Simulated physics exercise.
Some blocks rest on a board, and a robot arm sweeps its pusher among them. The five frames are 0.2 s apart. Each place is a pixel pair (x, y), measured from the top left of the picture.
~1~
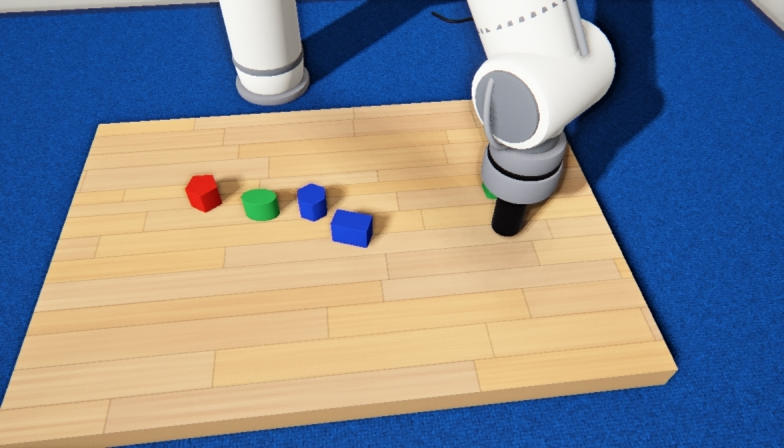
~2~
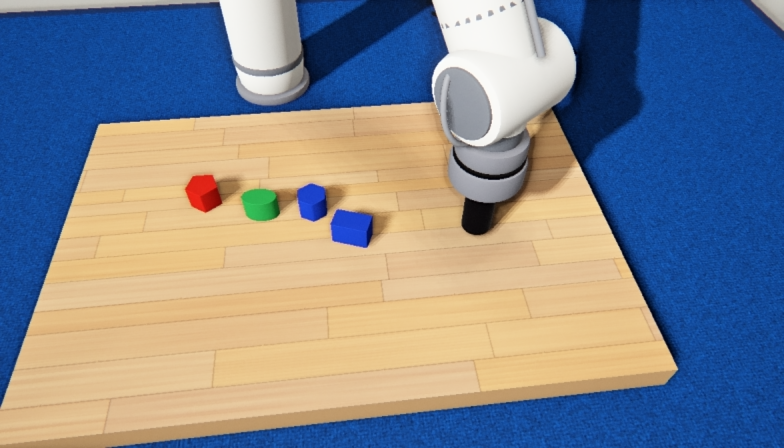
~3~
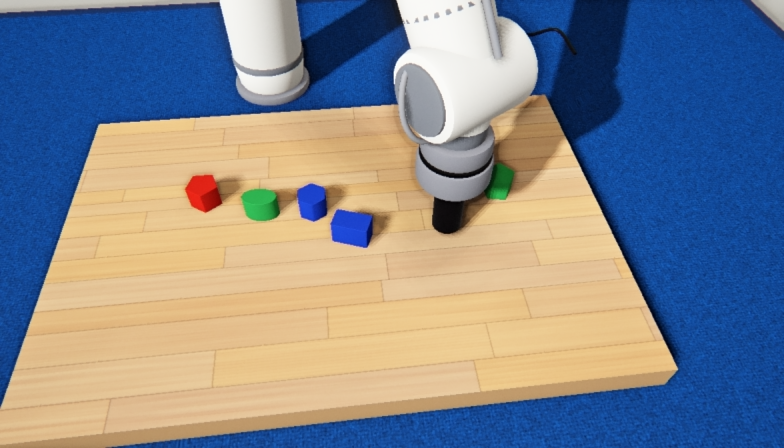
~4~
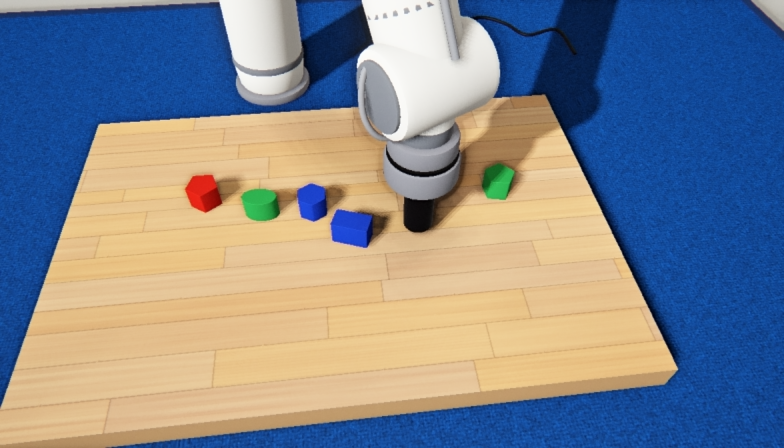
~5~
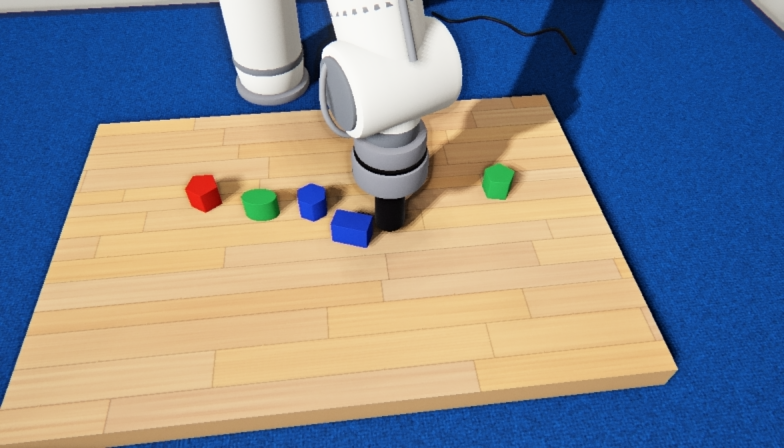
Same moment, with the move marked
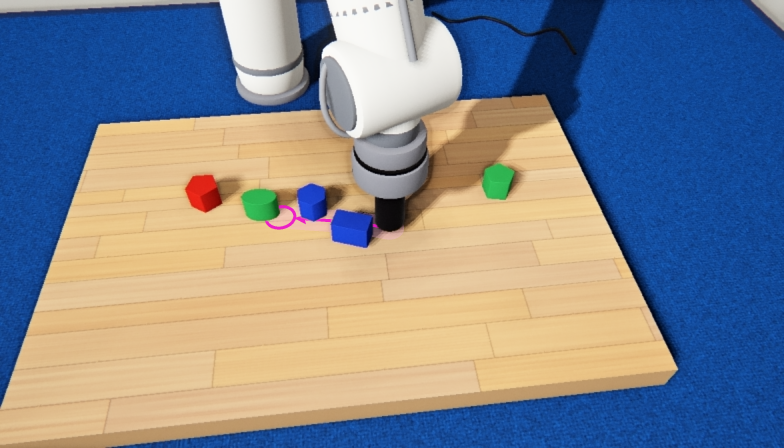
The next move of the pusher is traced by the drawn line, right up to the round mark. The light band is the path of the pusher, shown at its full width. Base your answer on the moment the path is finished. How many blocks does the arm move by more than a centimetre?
This push will displace three or more blocks.
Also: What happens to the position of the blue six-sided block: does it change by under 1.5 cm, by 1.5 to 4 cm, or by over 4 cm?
Once the path ends, it will sit over 4 cm from where it is now.
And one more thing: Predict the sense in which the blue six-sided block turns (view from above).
Looking down: Clockwise.
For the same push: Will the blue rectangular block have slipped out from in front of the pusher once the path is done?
The answer is yes.
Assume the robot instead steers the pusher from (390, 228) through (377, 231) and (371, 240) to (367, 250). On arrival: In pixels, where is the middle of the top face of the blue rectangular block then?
The middle of its upper face will lie at (332, 229).
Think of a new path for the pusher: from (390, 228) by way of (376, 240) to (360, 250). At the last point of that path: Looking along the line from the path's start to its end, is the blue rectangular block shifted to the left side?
In short: No.
Path on the board, from (390, 228) over (335, 221) to (280, 217).
On the path given first. One third of the way, pusher at (353, 215); blue rectangular block at (335, 224).
Two thirds of the way, pusher at (316, 212); blue six-sided block at (294, 188), turned 25° clockwise; blue rectangular block at (334, 225).
At the end, pusher at (279, 210); green oval block at (247, 195); blue six-sided block at (279, 180), turned 95° clockwise; blue rectangular block at (334, 225).
